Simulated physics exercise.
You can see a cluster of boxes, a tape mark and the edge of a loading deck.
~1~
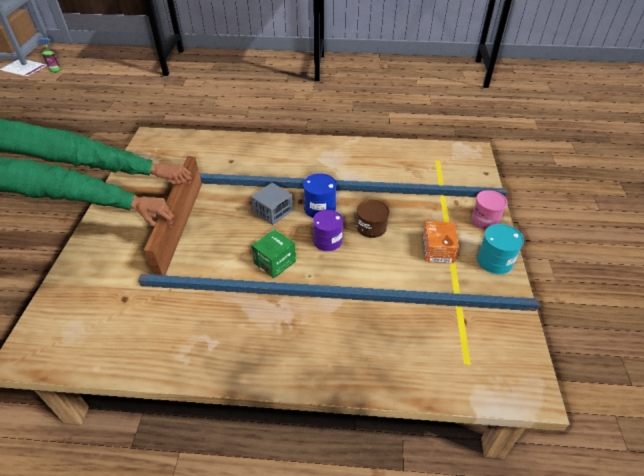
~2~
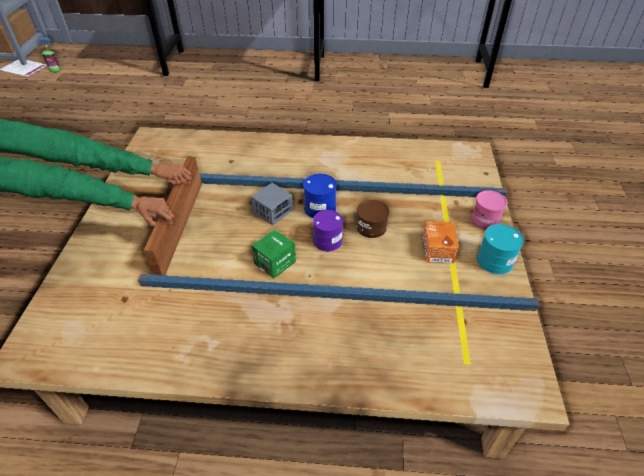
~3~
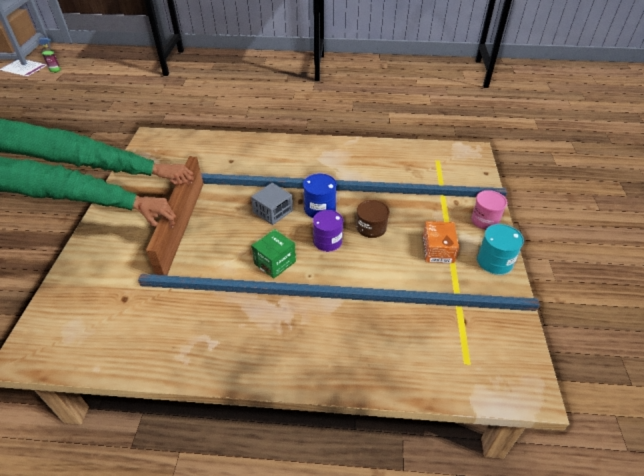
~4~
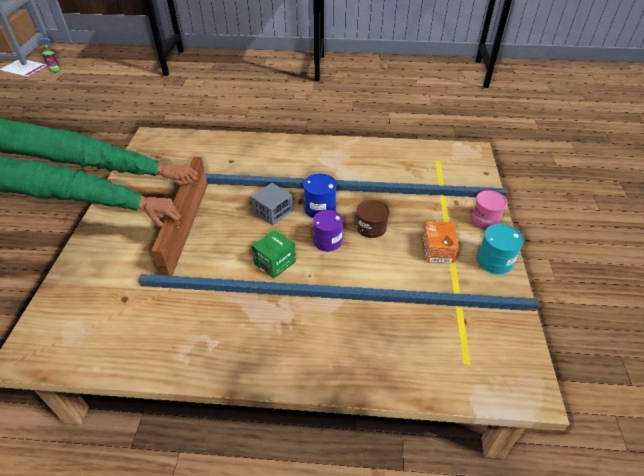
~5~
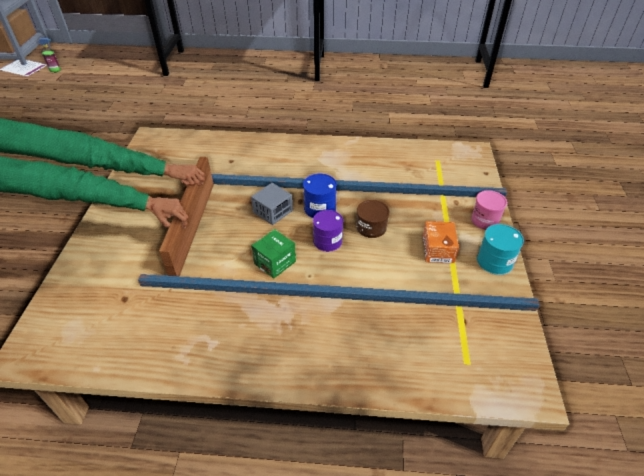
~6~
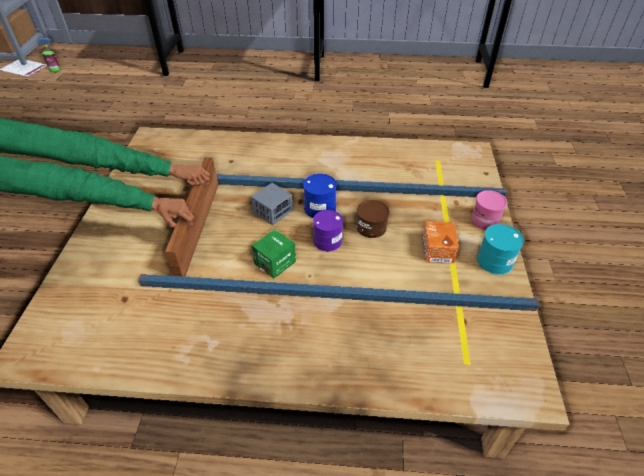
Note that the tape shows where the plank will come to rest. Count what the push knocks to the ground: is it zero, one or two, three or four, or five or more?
Looks to me like the count going over is a one or a two.
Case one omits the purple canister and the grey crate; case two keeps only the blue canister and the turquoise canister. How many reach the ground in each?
The first removal gives 1, the second gives 0.
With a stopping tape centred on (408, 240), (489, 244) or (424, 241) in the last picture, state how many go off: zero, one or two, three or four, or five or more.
For each place: Not one; five or over; none.
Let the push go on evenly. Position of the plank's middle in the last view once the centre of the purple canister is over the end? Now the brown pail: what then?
With the purple canister it sits around (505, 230), with the brown pail around (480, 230).
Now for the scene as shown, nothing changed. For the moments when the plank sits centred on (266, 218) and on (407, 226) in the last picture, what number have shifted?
Note: First position 3; second position 7.
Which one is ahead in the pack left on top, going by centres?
Foremost: The pink pail.
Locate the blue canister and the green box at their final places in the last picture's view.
In the last picture the blue canister sits at (493, 196) while the green box sits at (471, 262).
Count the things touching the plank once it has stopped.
At rest, 3 are in contact.
A little later, none off yet; turquoise canister at rest near (500, 250); pink pail at rest near (488, 210); orange box at rest near (440, 242).
When it is over, the number that fall off is one or two; down, turquoise canister.
